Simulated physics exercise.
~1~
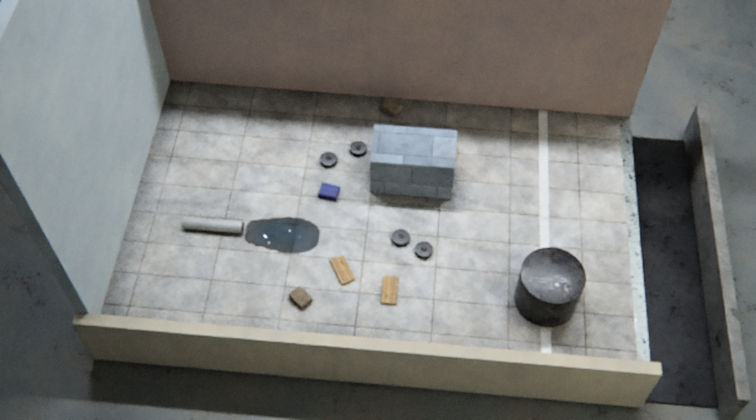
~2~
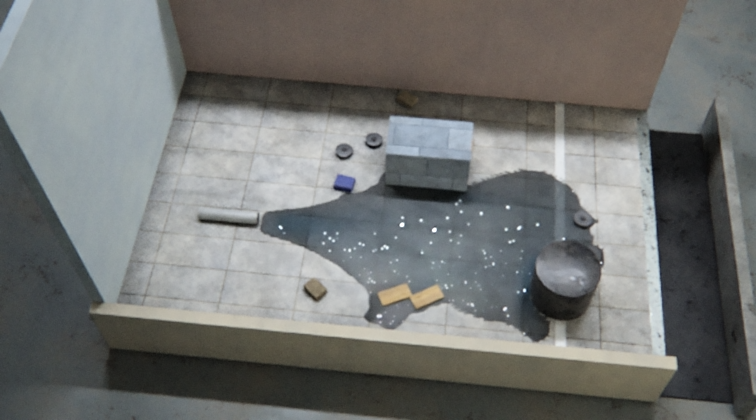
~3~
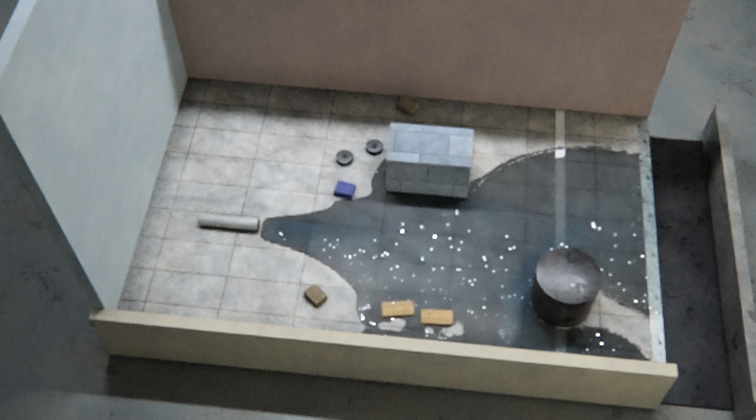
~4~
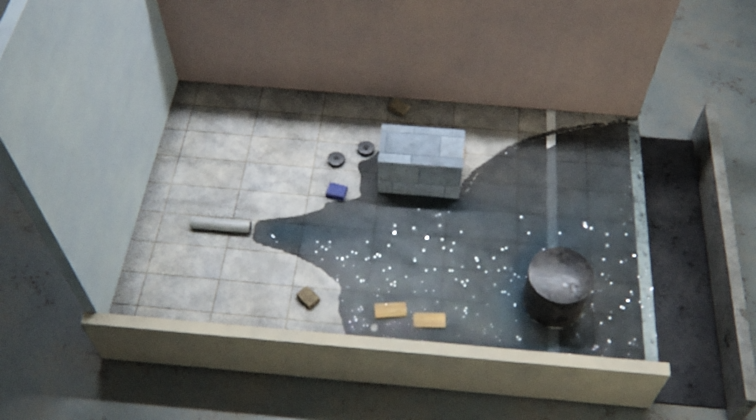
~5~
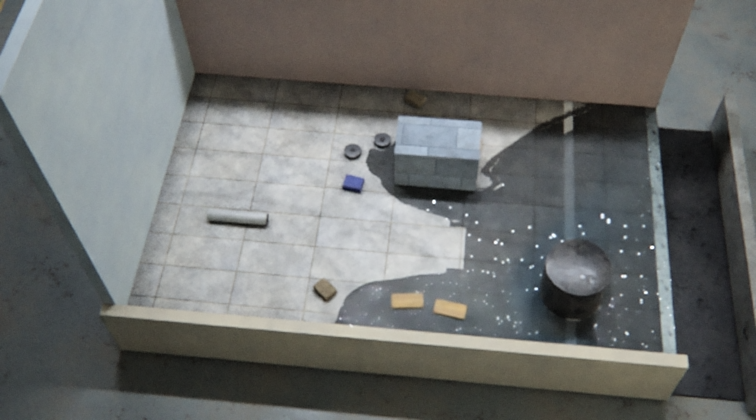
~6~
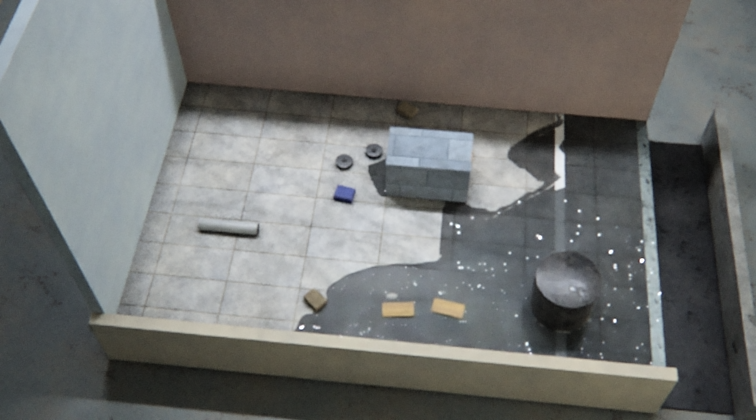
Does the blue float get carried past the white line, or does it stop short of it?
It stops short of the line. The blue float stays on the tiles to the left of the grey block while the water spreads past it to the right.
